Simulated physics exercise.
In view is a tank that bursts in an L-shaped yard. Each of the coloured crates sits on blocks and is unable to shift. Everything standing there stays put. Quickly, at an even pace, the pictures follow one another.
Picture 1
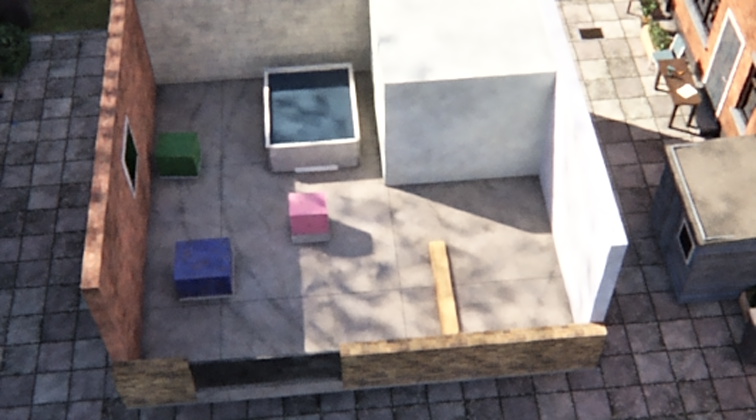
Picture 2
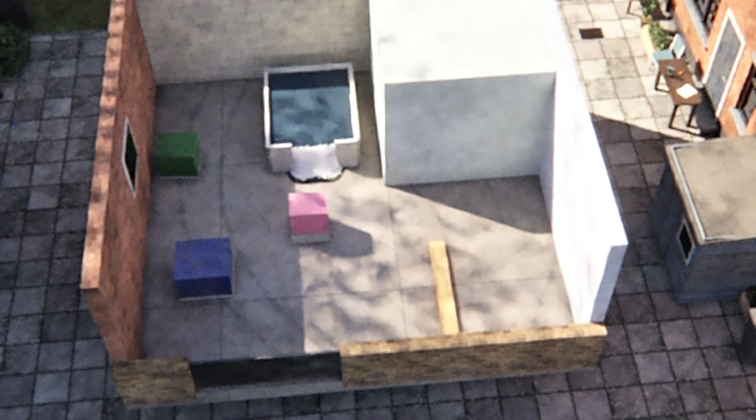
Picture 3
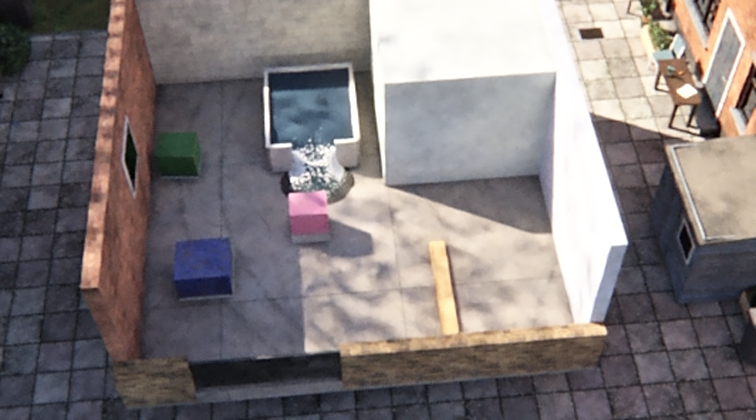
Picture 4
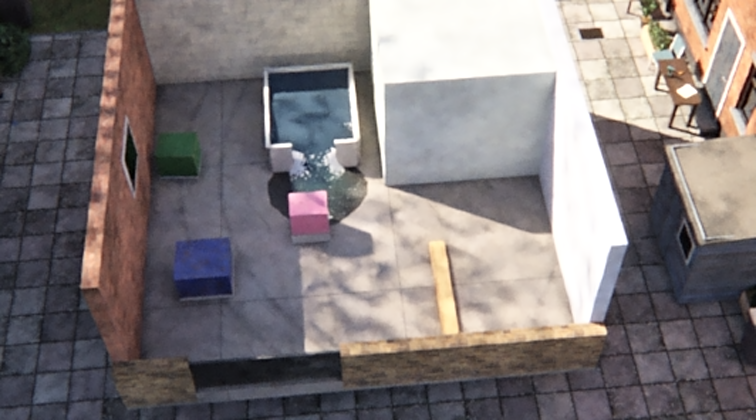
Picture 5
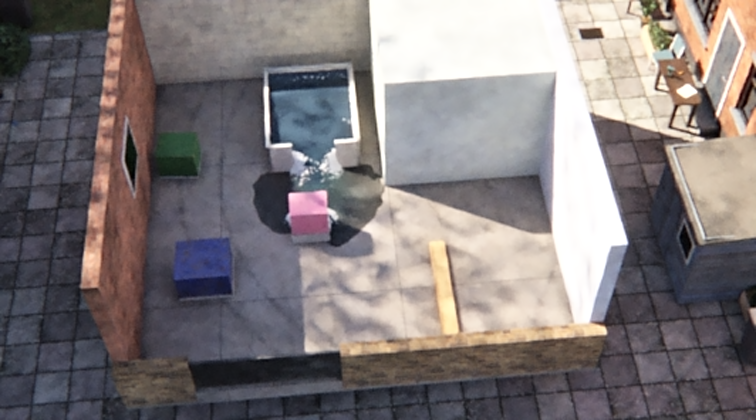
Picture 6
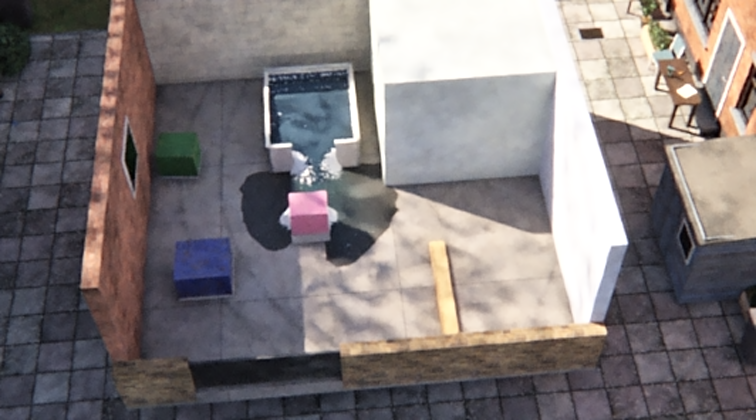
The footage shows an open tank of water in a walled yard with pink, blue and green crates; its near side opens, and water pours out, spreading across the paving and around both sides of the pink crate.
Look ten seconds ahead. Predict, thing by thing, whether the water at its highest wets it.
In order: The pink crate is reached. The blue crate is reached. The green crate is reached.
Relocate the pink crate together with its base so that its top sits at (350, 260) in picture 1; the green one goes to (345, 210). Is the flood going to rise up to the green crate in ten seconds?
Simply put, the green crate is drenched.
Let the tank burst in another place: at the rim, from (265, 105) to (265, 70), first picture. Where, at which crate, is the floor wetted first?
The green crate, by my reading.
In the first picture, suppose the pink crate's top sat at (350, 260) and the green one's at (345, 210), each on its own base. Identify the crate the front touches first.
First: The crate marked green.
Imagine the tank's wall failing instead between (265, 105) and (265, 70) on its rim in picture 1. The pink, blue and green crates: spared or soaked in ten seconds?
Here goes: Pink crate - left alone; blue crate - hit; green crate - hit.
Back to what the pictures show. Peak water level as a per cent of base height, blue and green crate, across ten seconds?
200 %, then 250 %.
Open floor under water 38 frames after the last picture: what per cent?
About 80 per cent.
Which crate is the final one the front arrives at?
The green one, as I see it.
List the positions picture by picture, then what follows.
The first frame shows the open tank at (311, 107) is whole and still.
In the second frame, water pours out at (314, 158) and has run to (337, 177).
In the third frame, water pours out at (315, 160) and has run to (329, 201).
In the fourth frame, water pours out at (315, 160) and has run to (333, 220).
In the fifth frame, water pours out at (315, 160) and has run to (345, 238).
In the sixth frame, the front is at (347, 261), out from the gap at (314, 159).
A moment on, water covers 20 % of the floor; the pink crate water round its plinth, the blue crate water round its plinth, the green crate not reached.
Next, water covers 40 % of the floor; the pink crate water round its plinth, the blue crate water round its plinth, the green crate not reached.
Then, water covers 60 % of the floor; the pink crate water round its plinth, the blue crate water round its plinth, the green crate water round its plinth.
Later, water covers 80 % of the floor; the pink crate water round its plinth, the blue crate water round its plinth, the green crate water round its plinth.
In the end, water covers 90 % of the floor; the pink crate was topped, the blue crate was topped, the green crate was topped.
